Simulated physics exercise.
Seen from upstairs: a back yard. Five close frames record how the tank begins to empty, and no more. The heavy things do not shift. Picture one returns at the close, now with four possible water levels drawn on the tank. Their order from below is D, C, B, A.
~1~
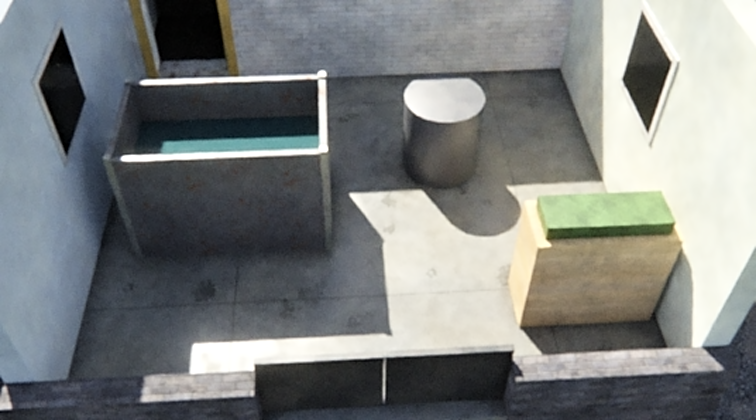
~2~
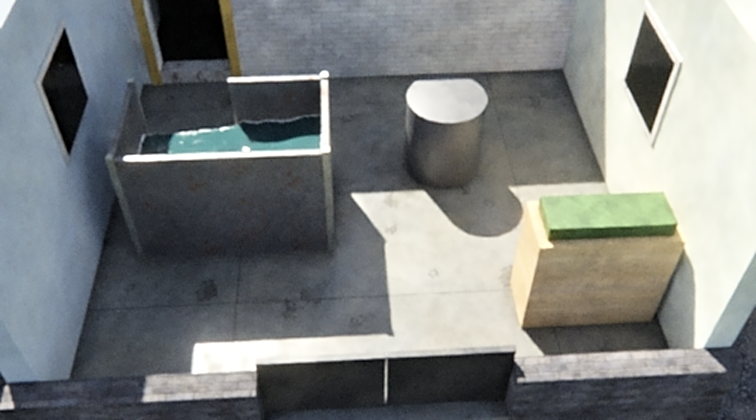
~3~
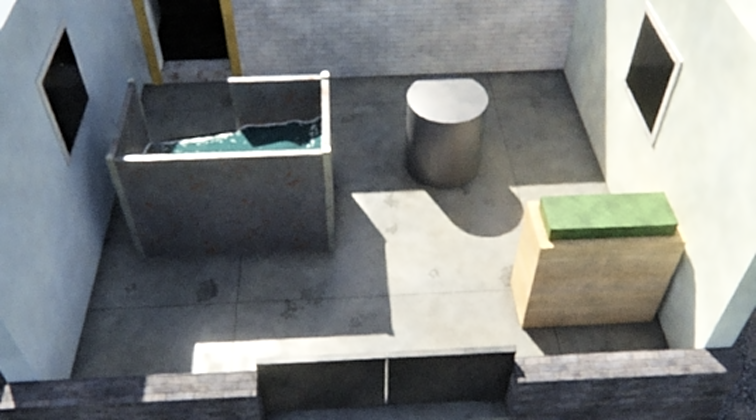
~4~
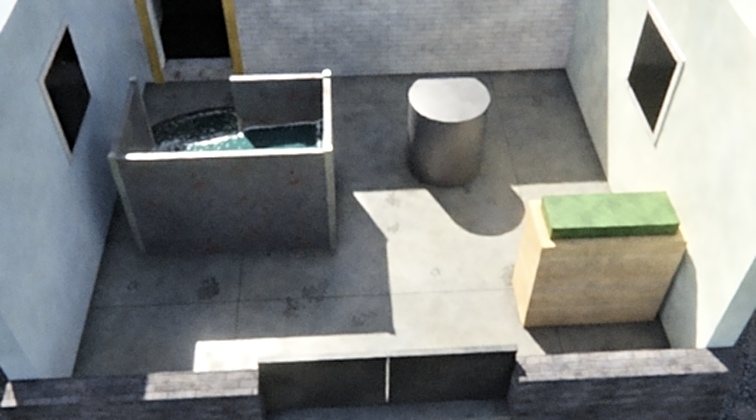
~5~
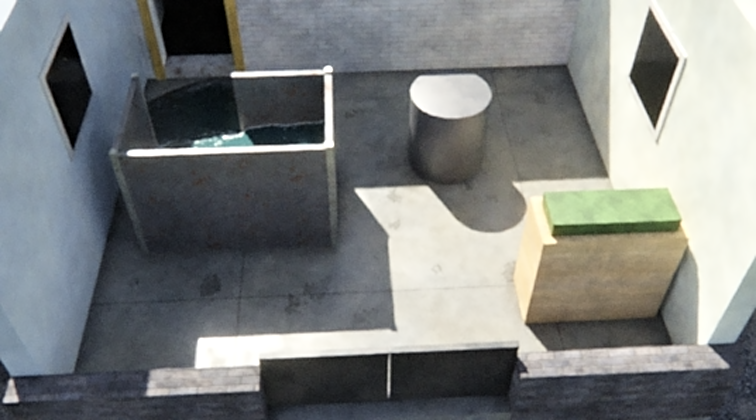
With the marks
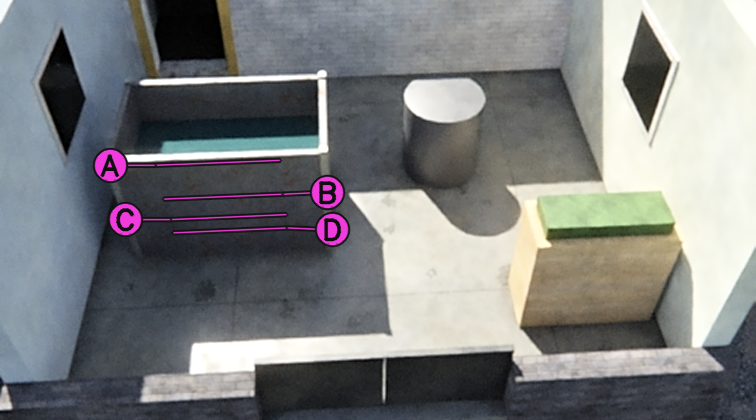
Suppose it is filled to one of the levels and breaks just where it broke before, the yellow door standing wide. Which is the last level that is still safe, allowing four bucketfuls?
D.
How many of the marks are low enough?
One of them.
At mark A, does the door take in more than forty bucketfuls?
Yes, it does.
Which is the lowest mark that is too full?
Mark C.
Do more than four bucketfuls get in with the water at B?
Yes.
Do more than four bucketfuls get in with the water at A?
Yes, that goes wrong.
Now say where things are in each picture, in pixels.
Water in the tank at rest, its middle at (228, 151); foot of the yellow doorway at (196, 82); shut gate at (384, 360).
Water covers 1 % of the ground, its front hidden from here.
Water covers 4 % of the ground, its front hidden from here.
Water covers 8 % of the ground, its front hidden from here.
Water covers 13 % of the ground, its front hidden from here.
On the marked copy, A at (217, 162); B at (224, 196); C at (228, 217); D at (230, 230); from the bottom up D, C, B, A.
With A, dozens of bucketfuls pour in.
With B, dozens of bucketfuls pour in.
With C, about 10 bucketfuls get in.
With D, a bucket or two gets in.
